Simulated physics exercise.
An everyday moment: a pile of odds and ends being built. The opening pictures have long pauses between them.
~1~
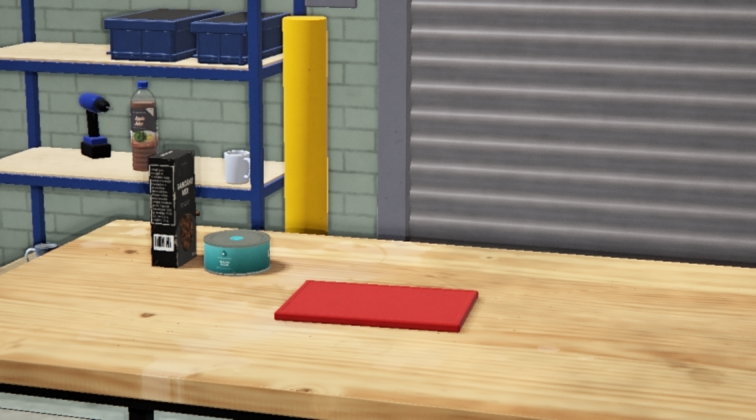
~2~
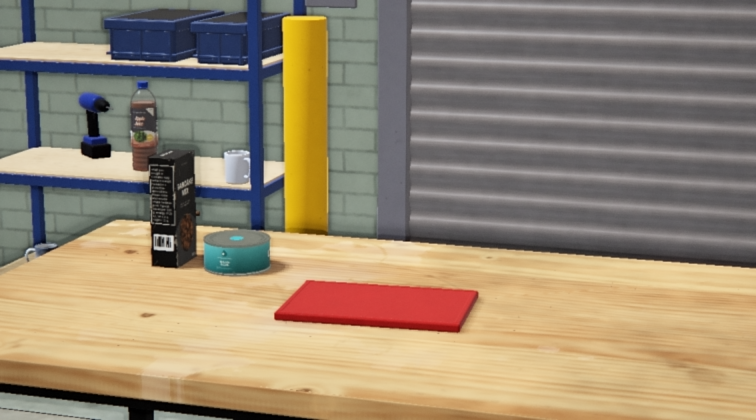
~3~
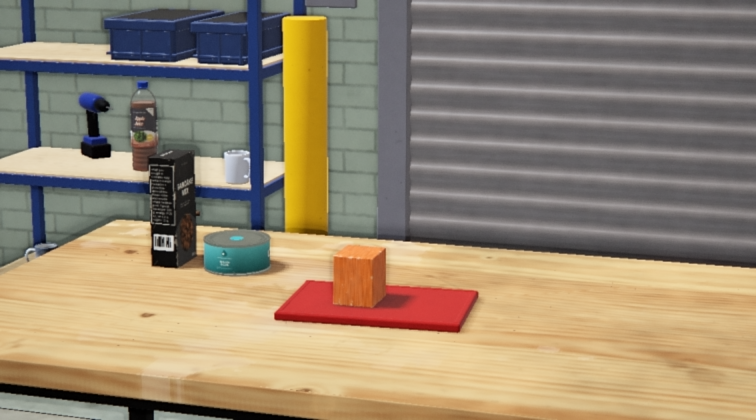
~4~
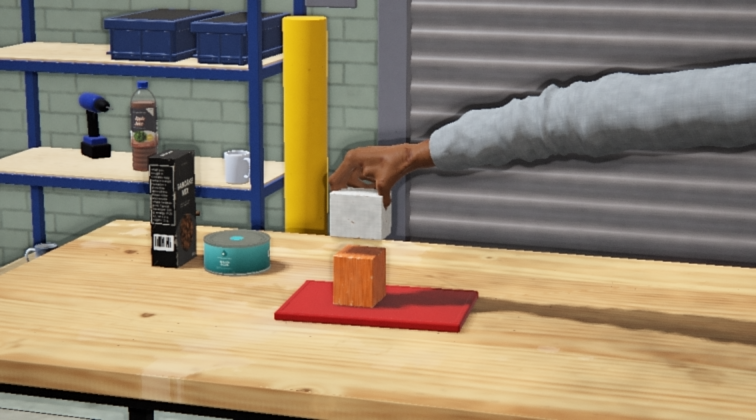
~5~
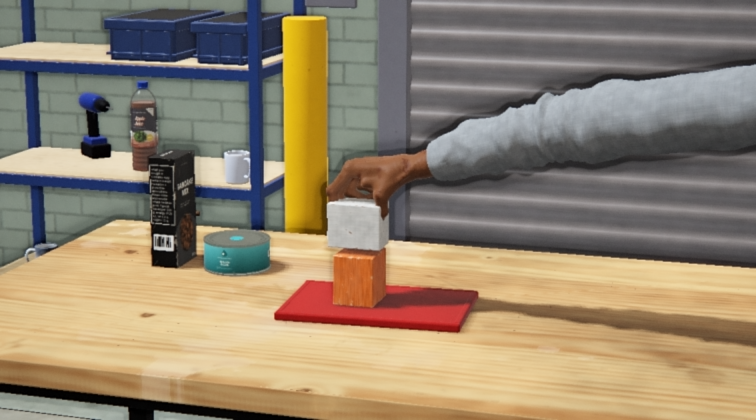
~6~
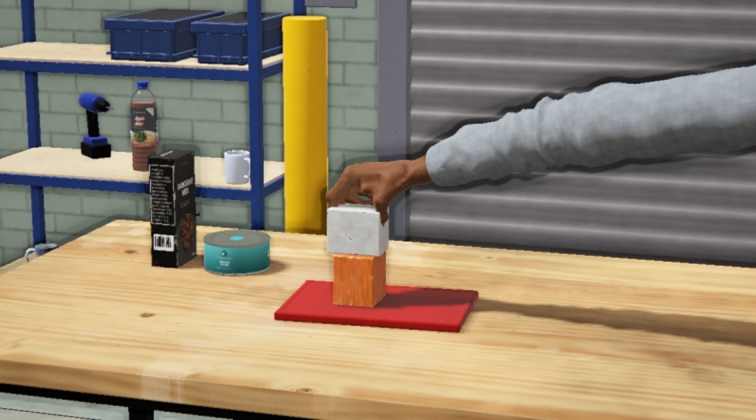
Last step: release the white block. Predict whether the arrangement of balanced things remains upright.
Nothing topples.
Then, 1.00 s later than the last frame, all is still.
Then, 2.00 s later than the last frame, white block resting near (358, 230).
When it is over, all 5 as before. End places, in pixels of the last picture, white block near (358, 230). The pile holds.
